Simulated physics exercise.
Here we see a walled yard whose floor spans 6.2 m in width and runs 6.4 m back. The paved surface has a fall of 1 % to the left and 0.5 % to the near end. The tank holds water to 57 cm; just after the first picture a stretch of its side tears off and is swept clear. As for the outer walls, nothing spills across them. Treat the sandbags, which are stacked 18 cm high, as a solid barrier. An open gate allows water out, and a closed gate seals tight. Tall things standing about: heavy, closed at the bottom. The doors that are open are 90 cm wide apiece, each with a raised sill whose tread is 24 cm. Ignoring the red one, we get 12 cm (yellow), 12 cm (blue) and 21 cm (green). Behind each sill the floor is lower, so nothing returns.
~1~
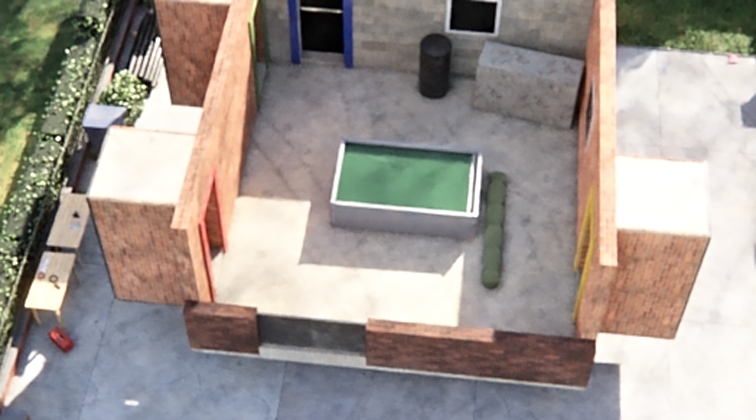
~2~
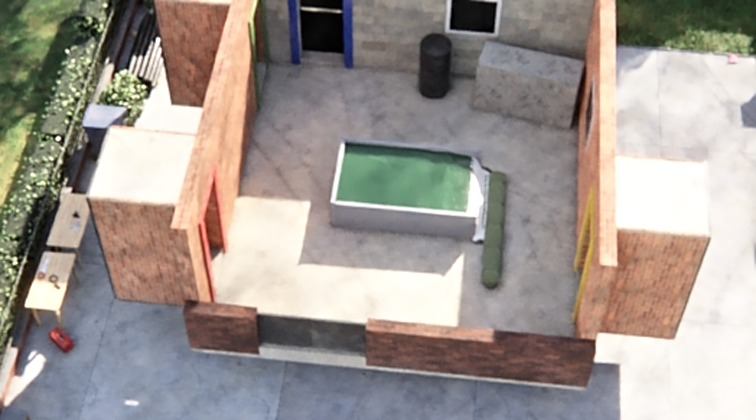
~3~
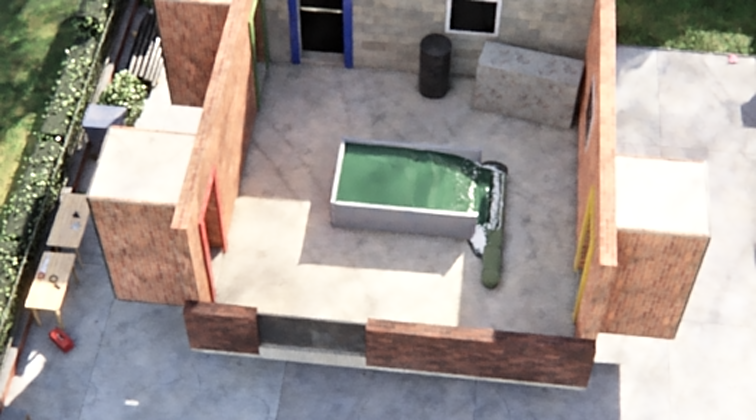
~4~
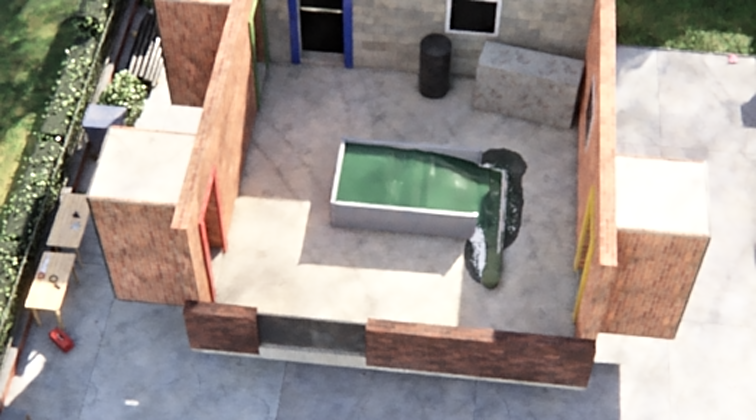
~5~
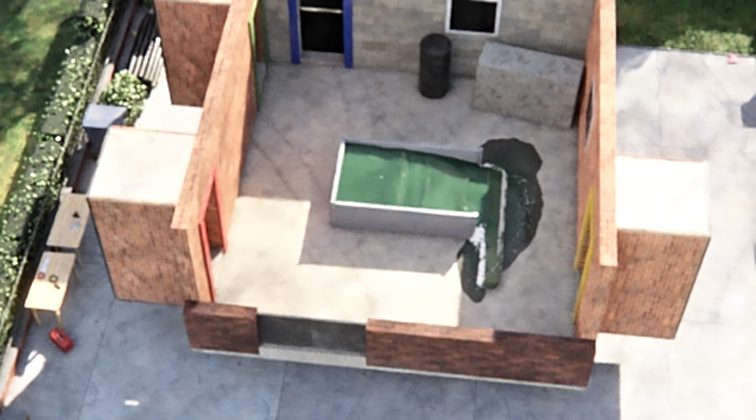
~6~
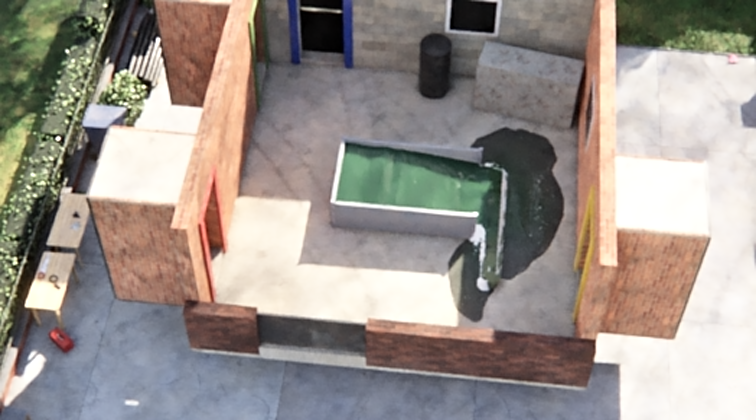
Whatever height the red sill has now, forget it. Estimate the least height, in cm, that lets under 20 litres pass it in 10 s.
I would say 6 cm.
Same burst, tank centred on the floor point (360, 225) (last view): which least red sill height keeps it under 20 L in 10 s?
A height near 7.5 cm.
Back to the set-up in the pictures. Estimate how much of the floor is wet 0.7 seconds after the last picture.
Approximately 25 %.
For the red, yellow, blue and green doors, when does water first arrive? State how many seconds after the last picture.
It gets to red after 4.5 s, yellow after 0.7 s, blue after 5.0 s and green after 5.5 s.
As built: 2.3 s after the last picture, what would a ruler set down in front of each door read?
Depths in cm - red: 0, yellow: 9, blue: 0, green: 0.
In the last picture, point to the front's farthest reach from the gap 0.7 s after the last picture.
Look about (430, 351) in the last picture.
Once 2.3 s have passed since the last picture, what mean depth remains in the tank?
I'd put it at some 28 centimetres on average.
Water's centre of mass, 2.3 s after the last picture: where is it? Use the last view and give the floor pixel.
(467, 210) or so.
Then, 0.7 s after the last picture water covers 25 % of the floor, deepest (44 cm) near (484, 210); it has not reached the red door.
Then, 2.3 s after the last picture water covers 40 % of the floor, deepest (30 cm) near (484, 218); it has not reached the red door.
Then, 9.3 s after the last picture water covers 90 % of the floor, deepest (16 cm) near (483, 226); 8 cm at the red door, 0 litres in over its 17 cm sill.
At the red door as built, the water peaked near 11 cm, 7.1 s after the last picture.
With a sill of 5.5 cm, 27 litres would have come in within the 10 s; with 7.5 cm, 9 litres. So under 20 litres takes about 6 cm.
